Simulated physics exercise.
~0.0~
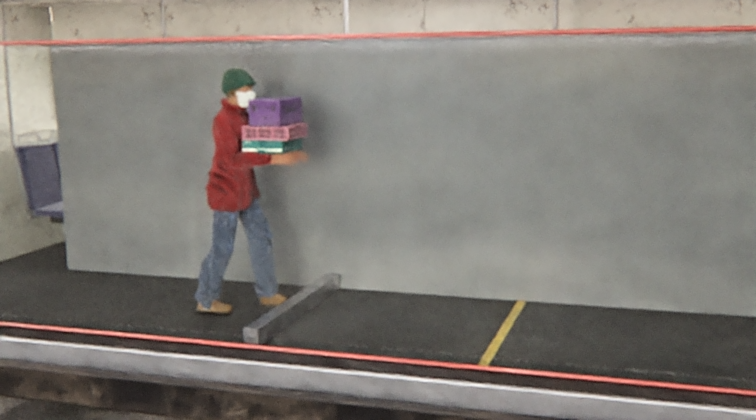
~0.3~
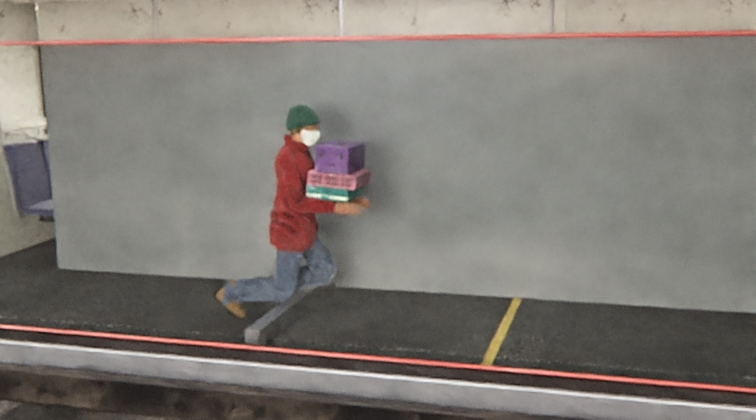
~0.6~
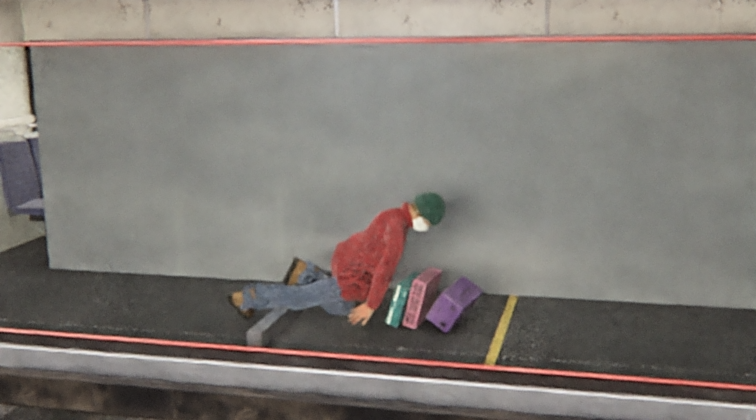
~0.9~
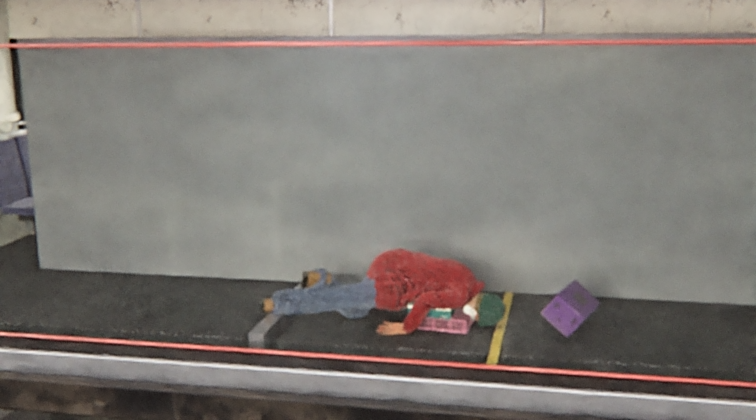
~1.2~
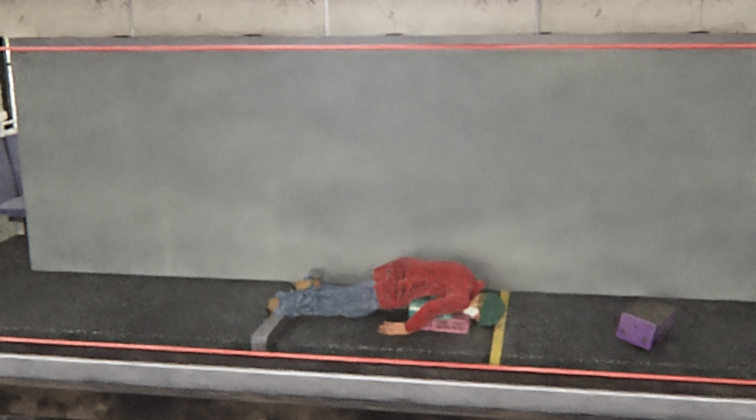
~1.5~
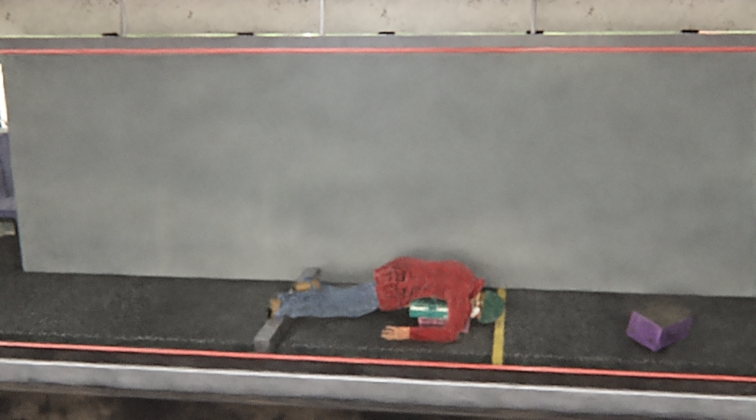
A person carrying stacked boxes falls flat over a rail, and the purple box tumbles past a yellow line.
